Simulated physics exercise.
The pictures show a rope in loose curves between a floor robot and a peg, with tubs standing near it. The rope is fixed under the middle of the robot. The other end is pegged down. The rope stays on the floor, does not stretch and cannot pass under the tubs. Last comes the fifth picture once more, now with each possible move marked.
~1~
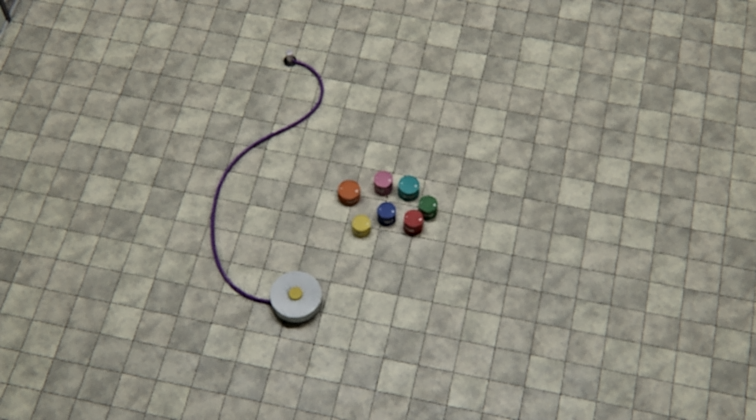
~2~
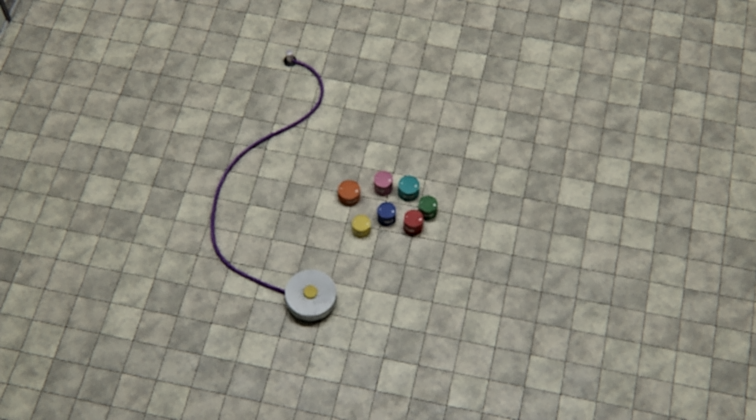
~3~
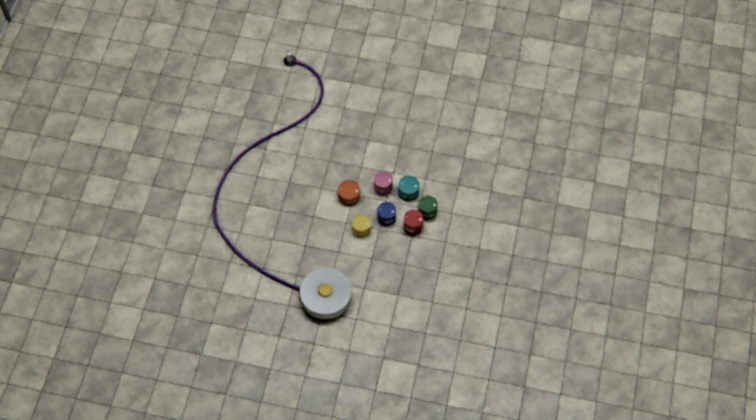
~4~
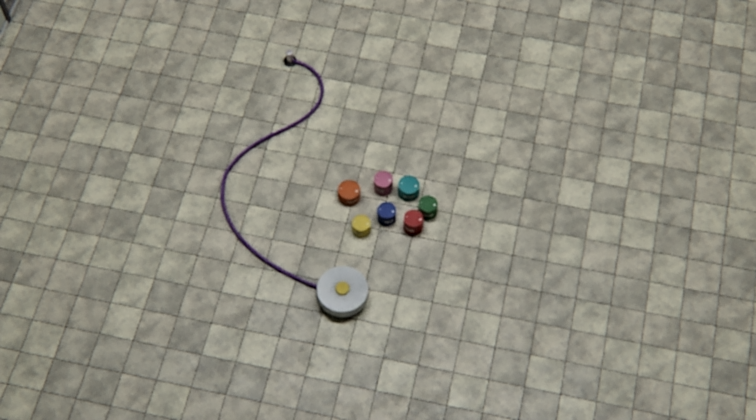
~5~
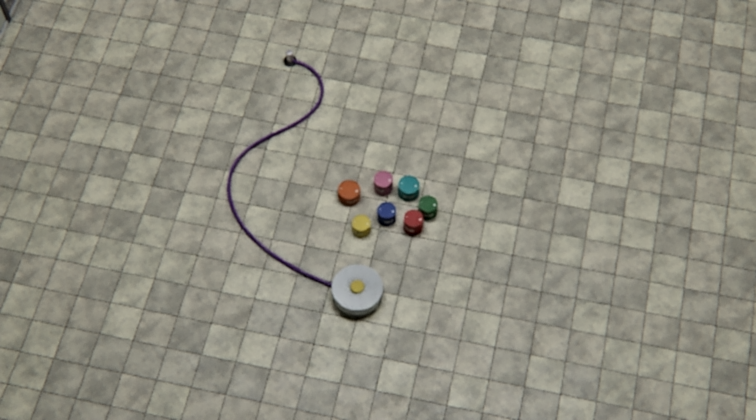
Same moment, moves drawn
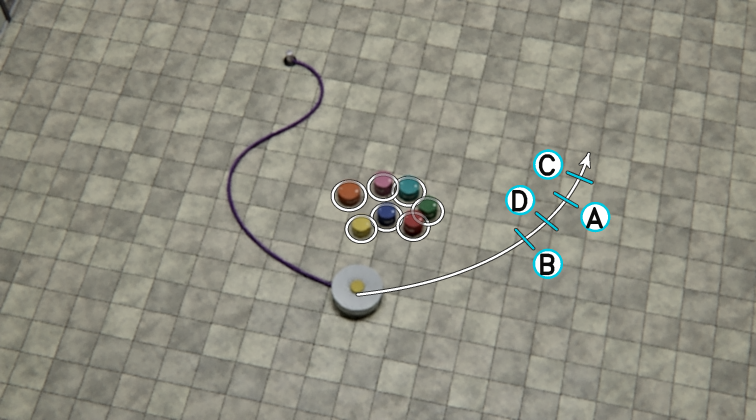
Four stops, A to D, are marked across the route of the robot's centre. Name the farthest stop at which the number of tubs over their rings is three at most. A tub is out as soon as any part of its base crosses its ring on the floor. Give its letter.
Mark D.
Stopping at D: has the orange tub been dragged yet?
No.
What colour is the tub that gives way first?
The yellow tub.
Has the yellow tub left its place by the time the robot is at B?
No.
On the marked copy, A at (566, 200); B at (525, 239); C at (580, 178); D at (547, 221); the route from (358, 295) via (507, 251) to (589, 154).
Following D. Soon after the start, robot (432, 277).
Later, robot (499, 251).
In the end, robot (548, 217); yellow tub (370, 213); one over the rings.
As for the rest, A has four over the rings; B is within the limit but short; C has seven over the rings.
